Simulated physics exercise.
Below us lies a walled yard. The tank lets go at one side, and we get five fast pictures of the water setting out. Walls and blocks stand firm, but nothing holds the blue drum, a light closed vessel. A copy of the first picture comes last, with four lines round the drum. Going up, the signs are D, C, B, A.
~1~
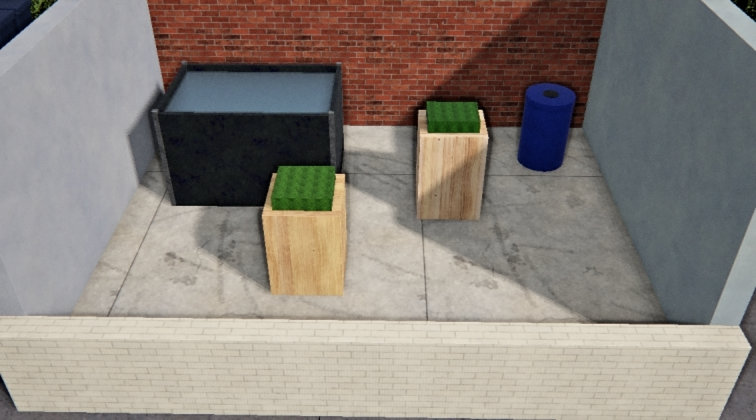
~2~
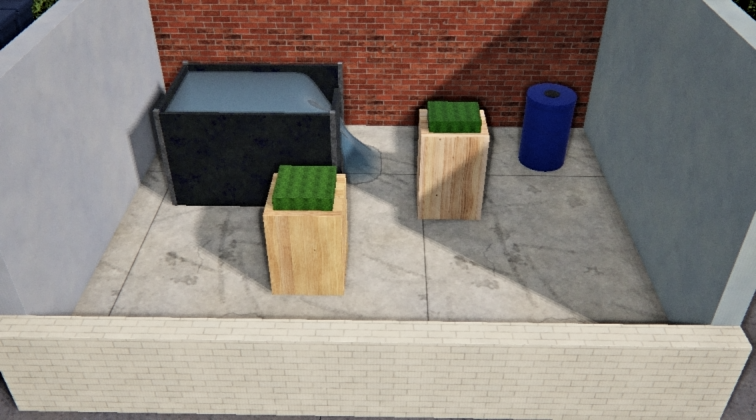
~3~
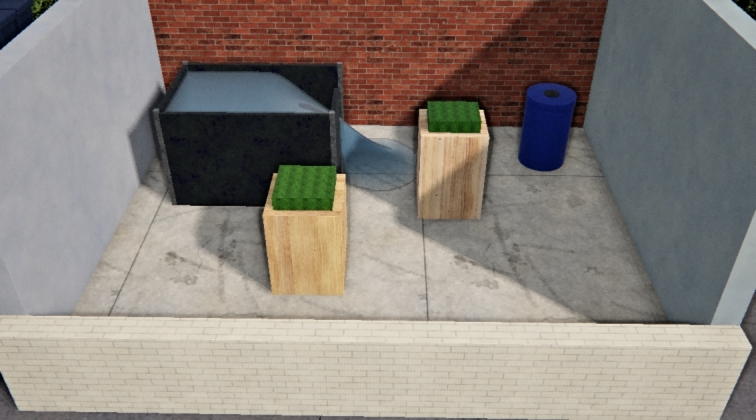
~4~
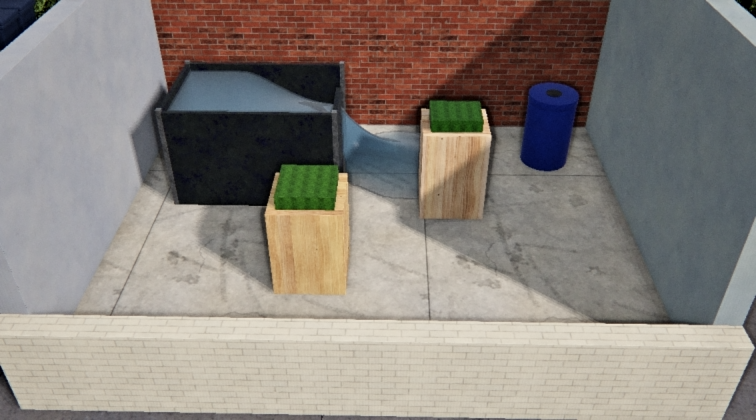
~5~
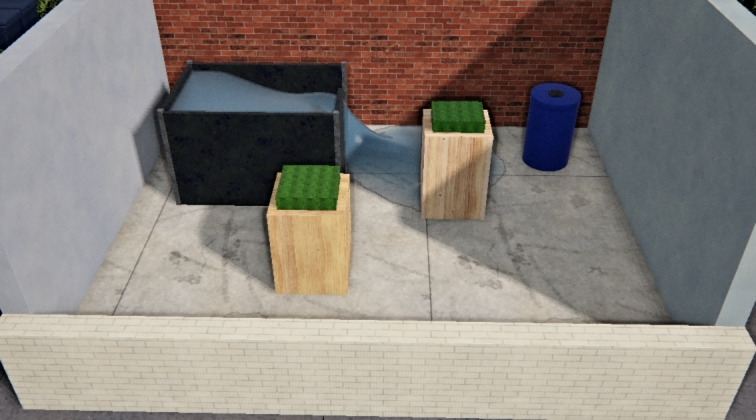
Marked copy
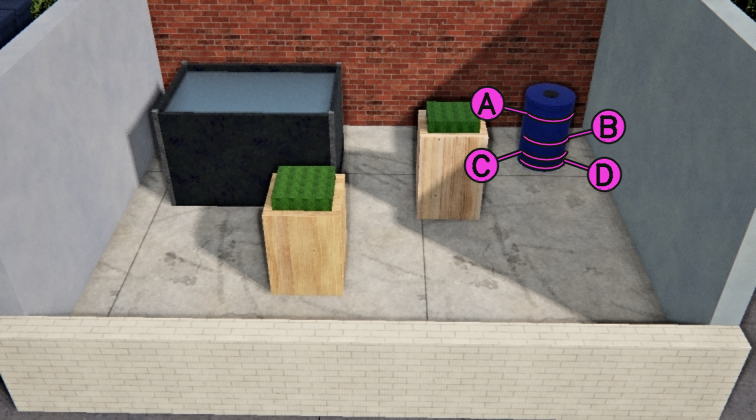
The footage shows a walled yard with a dark tank full of water, two wooden planters and a blue drum; water pours from the tank's right side and spreads across the ground behind and around the right-hand planter.
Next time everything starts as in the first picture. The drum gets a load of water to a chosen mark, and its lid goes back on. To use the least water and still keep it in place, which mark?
That is mark A.
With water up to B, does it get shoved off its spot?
Yes.
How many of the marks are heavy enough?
One of the four.
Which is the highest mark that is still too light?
B it is.
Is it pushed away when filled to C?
Yes.
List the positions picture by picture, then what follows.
In the first picture, lid of the blue drum at (551, 94); tank full, its middle at (254, 94).
In the second picture, water covers 2 % of the ground, mostly out of sight from here.
In the third picture, 4 % of the ground wet, in view closest to the drum at (389, 148).
In the fourth picture, 8 % of the ground wet, in view closest to the drum at (391, 143).
In the fifth picture, lid of the blue drum at (556, 94); water covers 12 % of the ground, mostly out of sight from here.
On the marked copy, A at (553, 121); B at (549, 144); C at (546, 159); D at (545, 168); from the bottom up D, C, B, A.
With A, it does not move.
With B, it is pushed about its own width away.
With C, it is pushed about 4 times its own width away.
With D, it is pushed about 9 times its own width away.
